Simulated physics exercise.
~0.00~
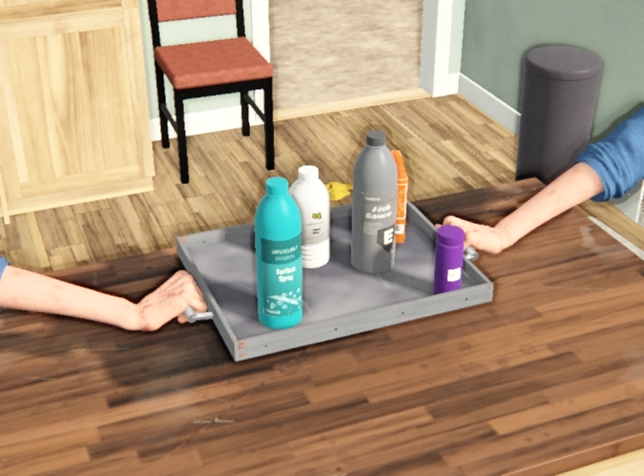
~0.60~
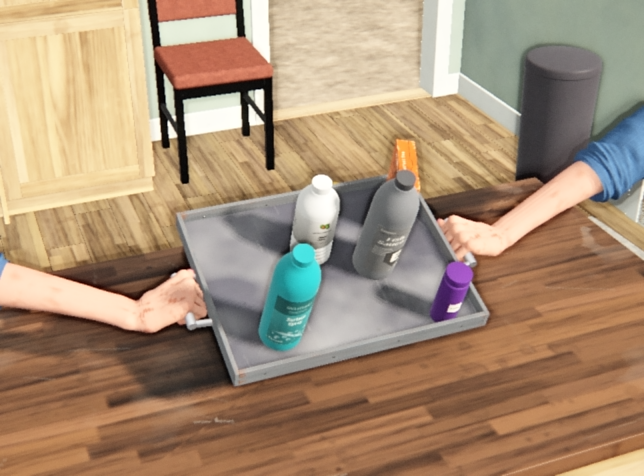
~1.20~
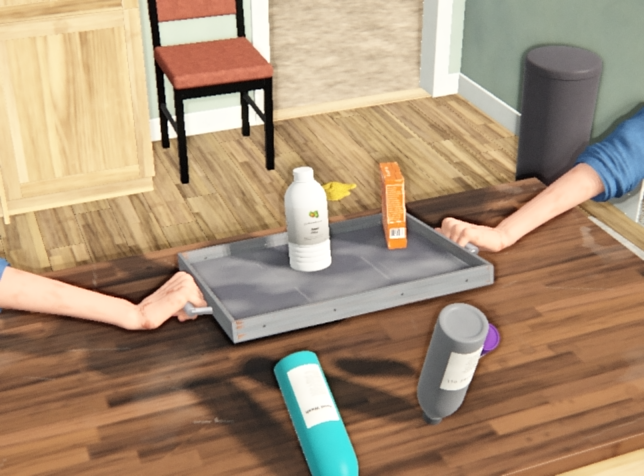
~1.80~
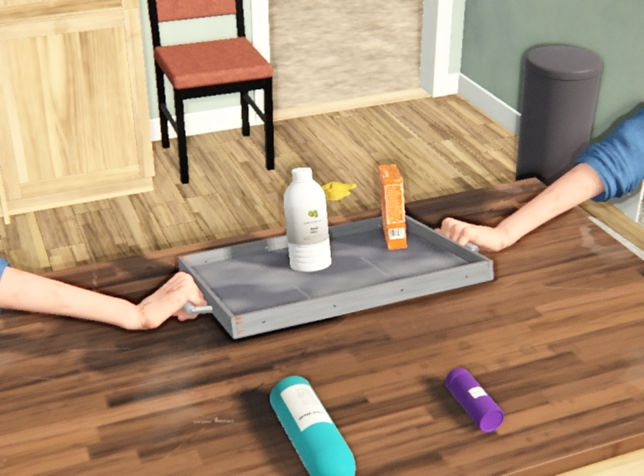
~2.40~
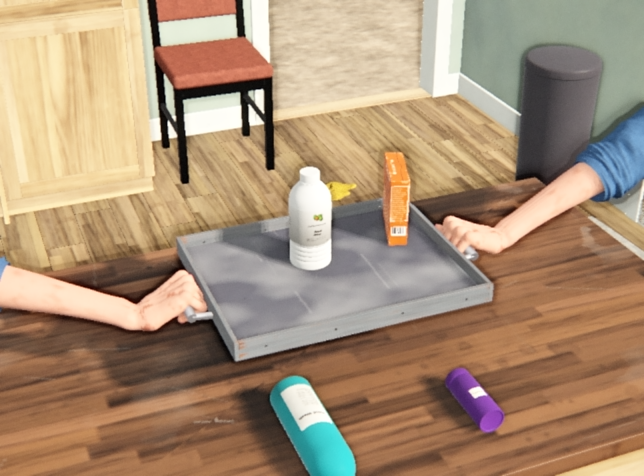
Three containers, a turquoise bottle, a grey bottle and a purple shaker, toppled off a serving tray as two hands tipped it forward, then back, then level; the white bottle and orange packet stayed standing, while the turquoise bottle and shaker lay on the table.
